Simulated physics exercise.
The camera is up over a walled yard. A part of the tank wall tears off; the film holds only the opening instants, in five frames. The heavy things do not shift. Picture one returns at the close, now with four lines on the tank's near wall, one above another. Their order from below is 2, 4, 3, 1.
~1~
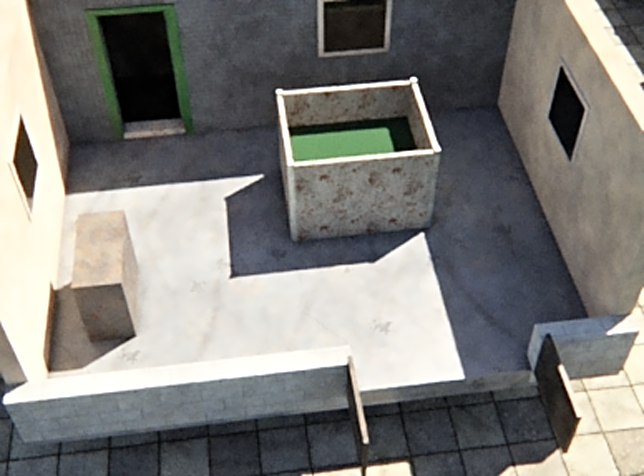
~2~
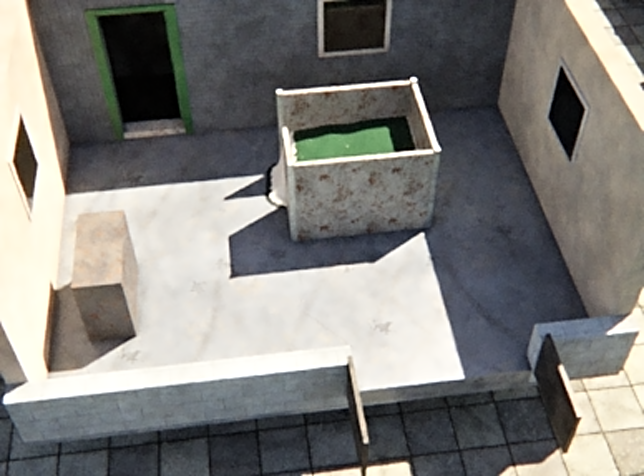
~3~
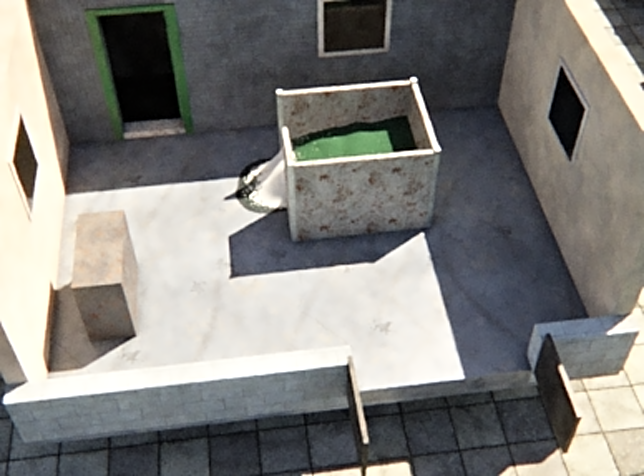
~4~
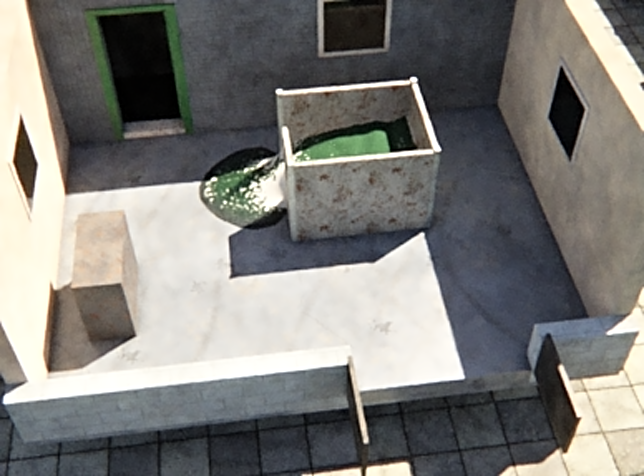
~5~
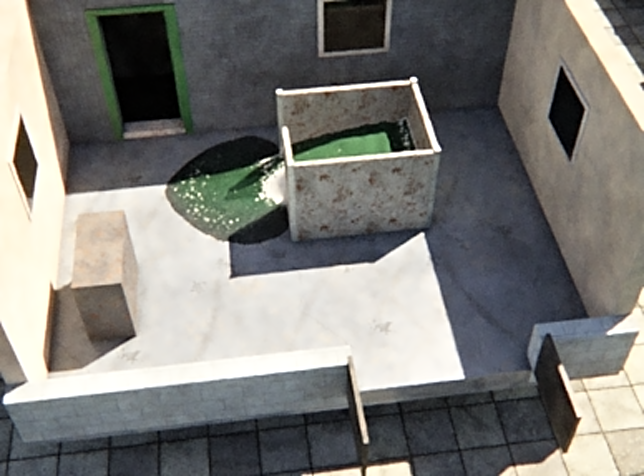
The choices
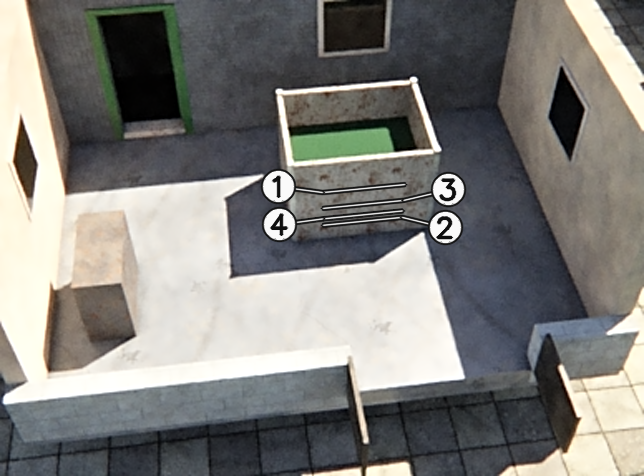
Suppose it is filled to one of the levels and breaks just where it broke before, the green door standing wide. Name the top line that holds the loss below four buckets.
Go for 3.
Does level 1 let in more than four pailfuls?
Yes, it does.
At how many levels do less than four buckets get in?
Three of them.
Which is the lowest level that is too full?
That is level 1.
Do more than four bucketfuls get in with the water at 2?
No, that is safe.
In white, 1 at (364, 188); 2 at (362, 221); 3 at (363, 204); 4 at (363, 214); from the bottom up 2, 4, 3, 1.
Choosing 1, about 10 bucketfuls get in.
Choosing 2, nothing gets over.
Choosing 3, a bucket or two gets in.
Choosing 4, nothing gets over.
